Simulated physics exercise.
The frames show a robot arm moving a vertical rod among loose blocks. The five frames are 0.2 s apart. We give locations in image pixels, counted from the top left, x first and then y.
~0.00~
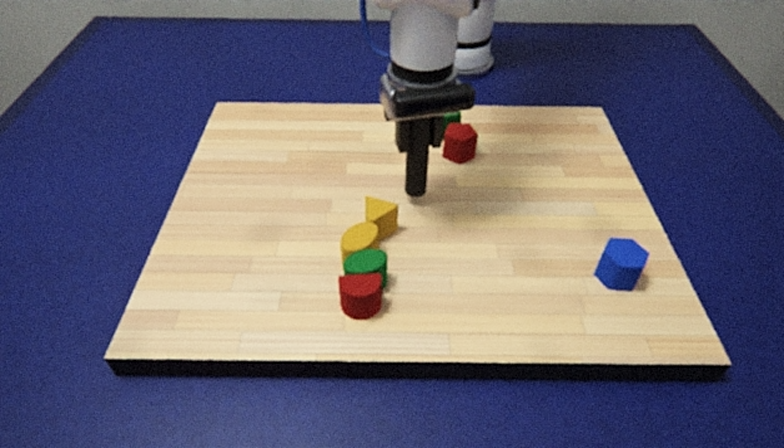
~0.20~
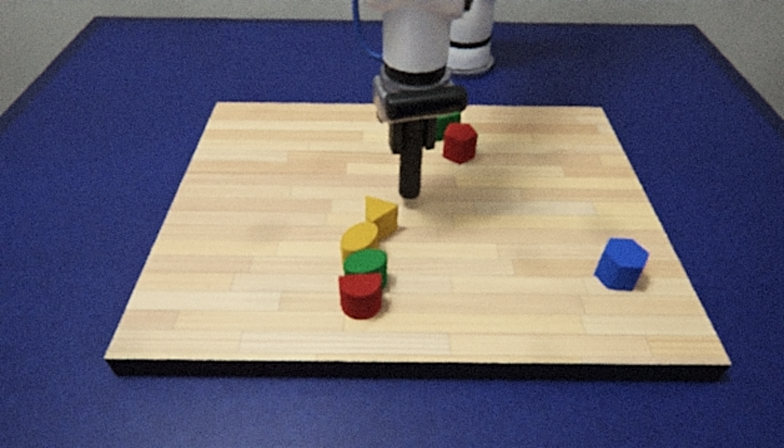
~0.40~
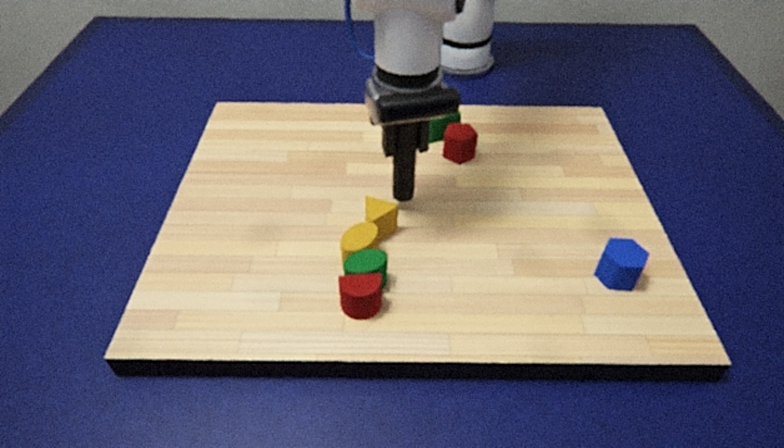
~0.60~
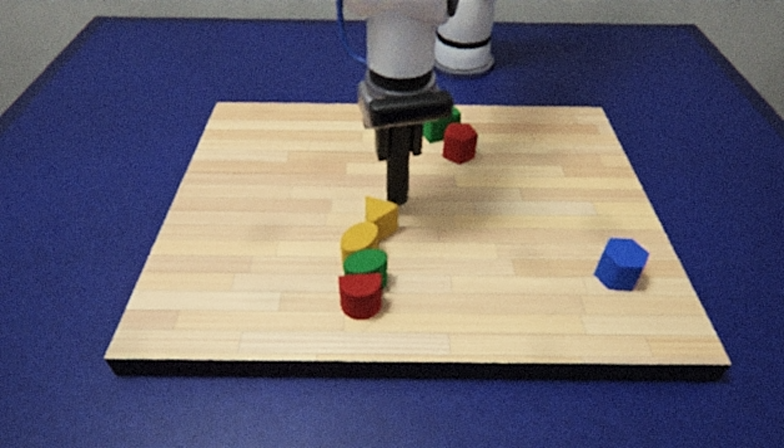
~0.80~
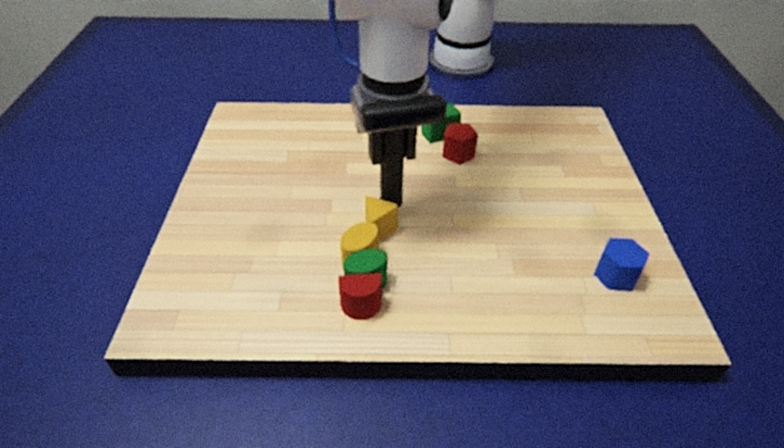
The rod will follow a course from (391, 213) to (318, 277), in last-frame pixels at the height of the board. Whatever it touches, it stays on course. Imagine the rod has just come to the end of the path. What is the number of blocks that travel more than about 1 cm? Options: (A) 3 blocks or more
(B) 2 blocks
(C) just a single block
The answer is A.
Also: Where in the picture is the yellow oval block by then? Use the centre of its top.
I think it will end close to (356, 249).
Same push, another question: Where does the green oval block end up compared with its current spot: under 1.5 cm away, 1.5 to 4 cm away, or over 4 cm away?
I reckon it covers between 1.5 and 4 cm.
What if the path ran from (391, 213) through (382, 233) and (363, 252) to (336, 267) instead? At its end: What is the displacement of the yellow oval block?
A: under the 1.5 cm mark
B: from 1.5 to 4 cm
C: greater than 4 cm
Letter C.
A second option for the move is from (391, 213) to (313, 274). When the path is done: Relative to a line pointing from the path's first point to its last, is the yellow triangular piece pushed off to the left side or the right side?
Its shift is leftward.
On the path given first. One third of the way, rod (368, 222); yellow oval block (358, 242), turned 50° clockwise; red D-shaped block (361, 291); green oval block (361, 267), turned 15° anticlockwise; yellow triangular piece (374, 224), turned 50° anticlockwise.
Two thirds of the way, rod (343, 244); yellow oval block (359, 247), turned 50° clockwise; red D-shaped block (360, 295), turned 15° anticlockwise; green oval block (361, 271); yellow triangular piece (378, 228), turned 70° anticlockwise.
At the end, rod (317, 267); yellow oval block (356, 249), turned 20° clockwise; red D-shaped block (360, 297); green oval block (364, 273); yellow triangular piece (378, 228), turned 70° anticlockwise.
